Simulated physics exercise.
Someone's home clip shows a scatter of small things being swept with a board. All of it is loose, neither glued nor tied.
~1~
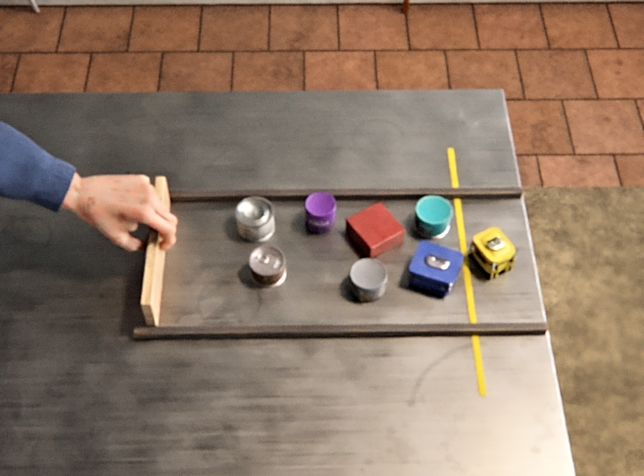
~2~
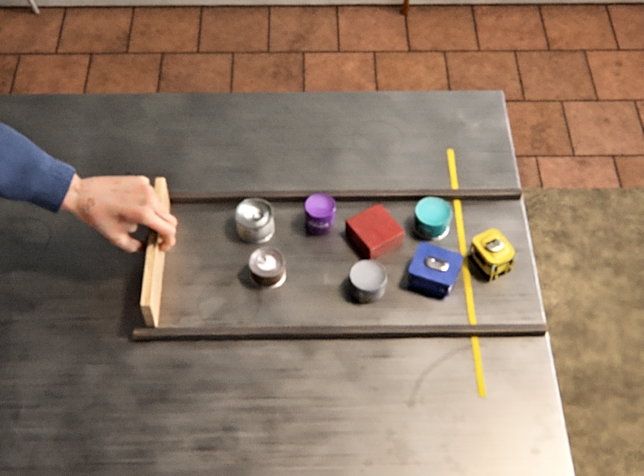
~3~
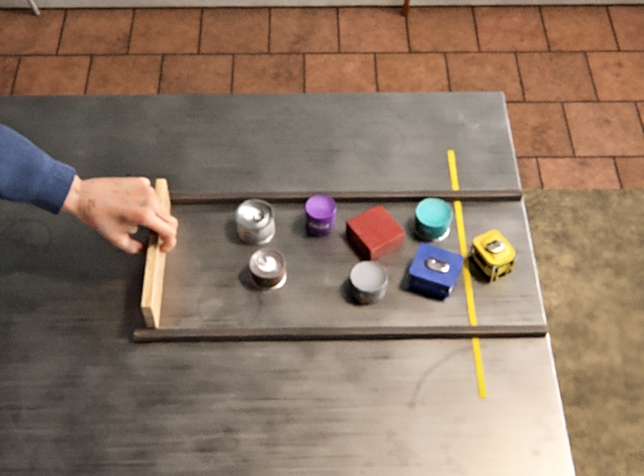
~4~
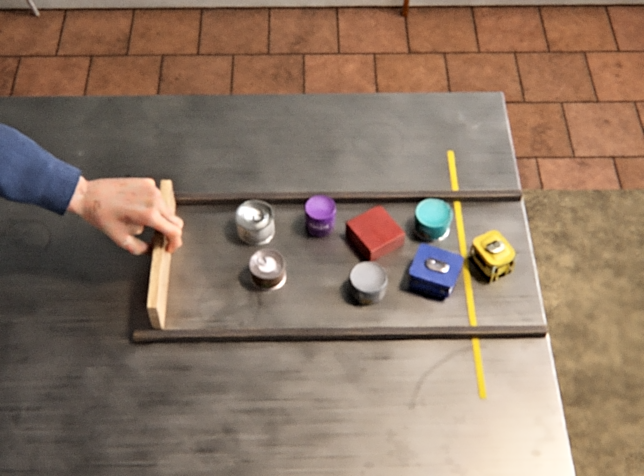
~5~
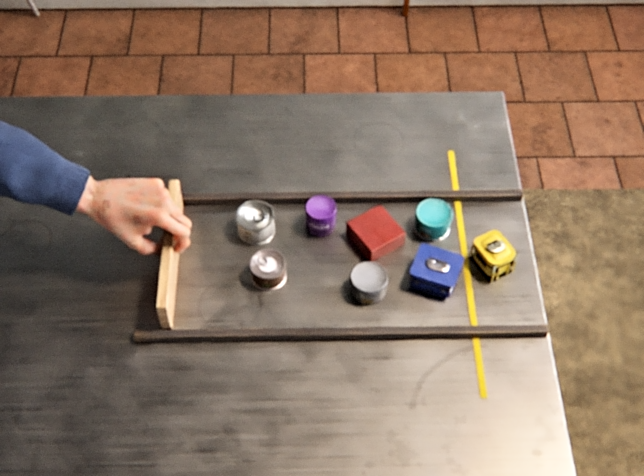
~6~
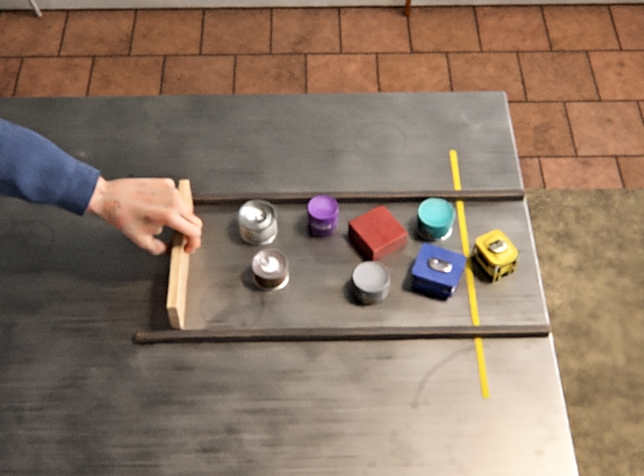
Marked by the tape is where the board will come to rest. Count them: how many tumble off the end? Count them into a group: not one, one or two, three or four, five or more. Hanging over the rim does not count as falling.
Well, a single one or a pair drops off the table this time.
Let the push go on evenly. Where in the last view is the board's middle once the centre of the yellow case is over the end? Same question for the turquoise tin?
Near (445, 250) and (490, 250).
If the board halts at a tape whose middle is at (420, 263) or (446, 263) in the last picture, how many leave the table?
The first gives 0 and the second gives 0.
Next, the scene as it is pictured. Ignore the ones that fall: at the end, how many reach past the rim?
You'd get 3.
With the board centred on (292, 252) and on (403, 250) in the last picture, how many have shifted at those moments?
So 3, and at the other place 8.
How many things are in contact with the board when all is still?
Well, it touches 3.
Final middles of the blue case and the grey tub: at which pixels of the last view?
Result: One at about (533, 297), the other at about (493, 297).
Early on, none off yet; yellow case at rest near (495, 255); turquoise tin at rest near (435, 220); blue case at rest near (438, 272).
A while later, none off yet; yellow case at rest near (495, 255); turquoise tin moving near (443, 219); blue case moving near (443, 276).
Further along, none off yet; yellow case travelled about its own width near (517, 254); turquoise tin travelled well along near (493, 216); blue case travelled about its own width near (486, 290).
Finally, the number that fall off is one or two; lost, yellow case.
